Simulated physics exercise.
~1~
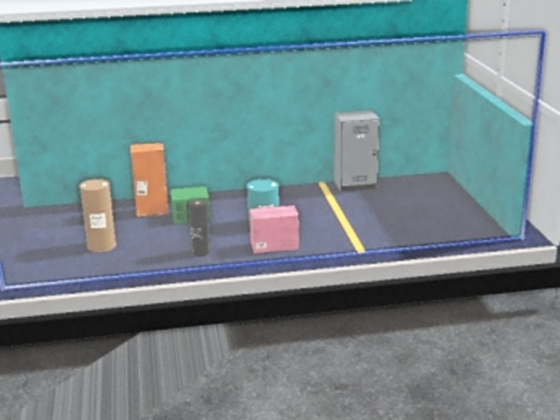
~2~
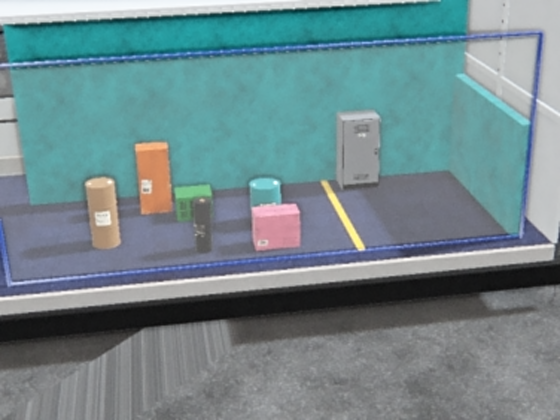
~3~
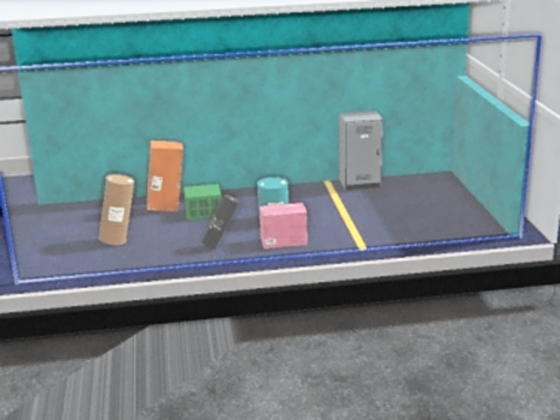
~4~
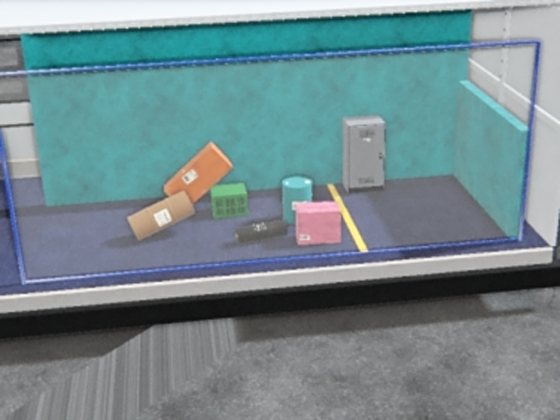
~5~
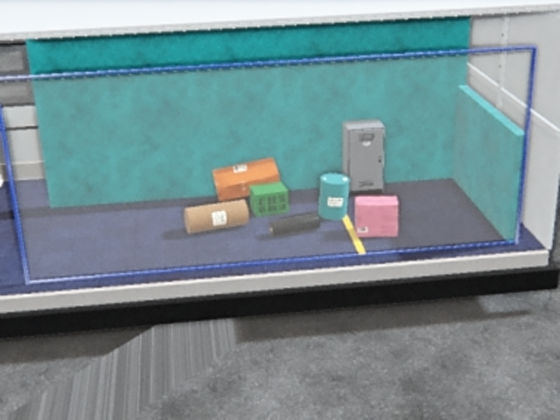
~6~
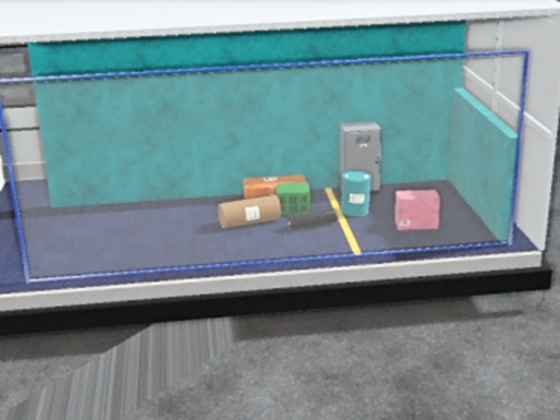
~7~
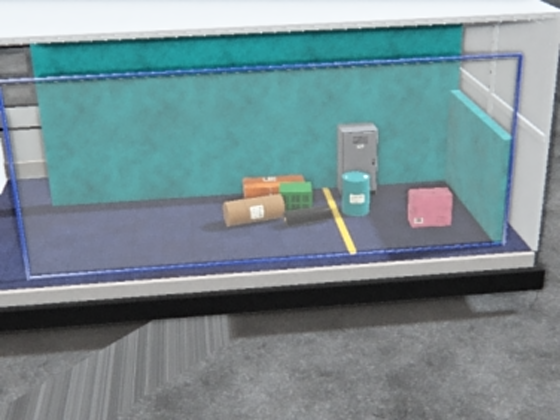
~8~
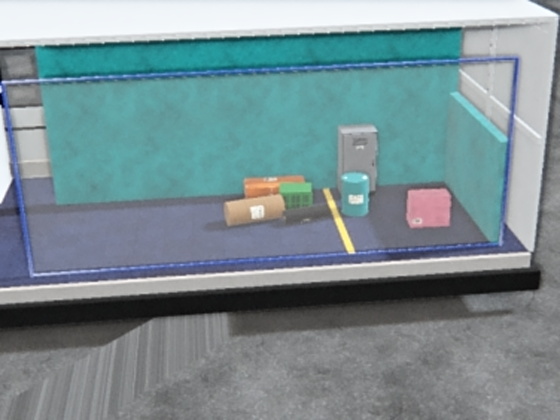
A pink carton, a teal drum and other loose objects stand on the dark floor of a glass-fronted bay, seen from outside and slightly above, with a teal back wall, a grey locker and a yellow floor line. On the left are a brown drum and an orange box, with a green crate and a black roll nearer the middle. The brown drum, orange box and black roll tip over as everything loose moves right. The upright teal drum and pink carton cross the line, the carton going farthest. The others settle short of it, and all lie still.
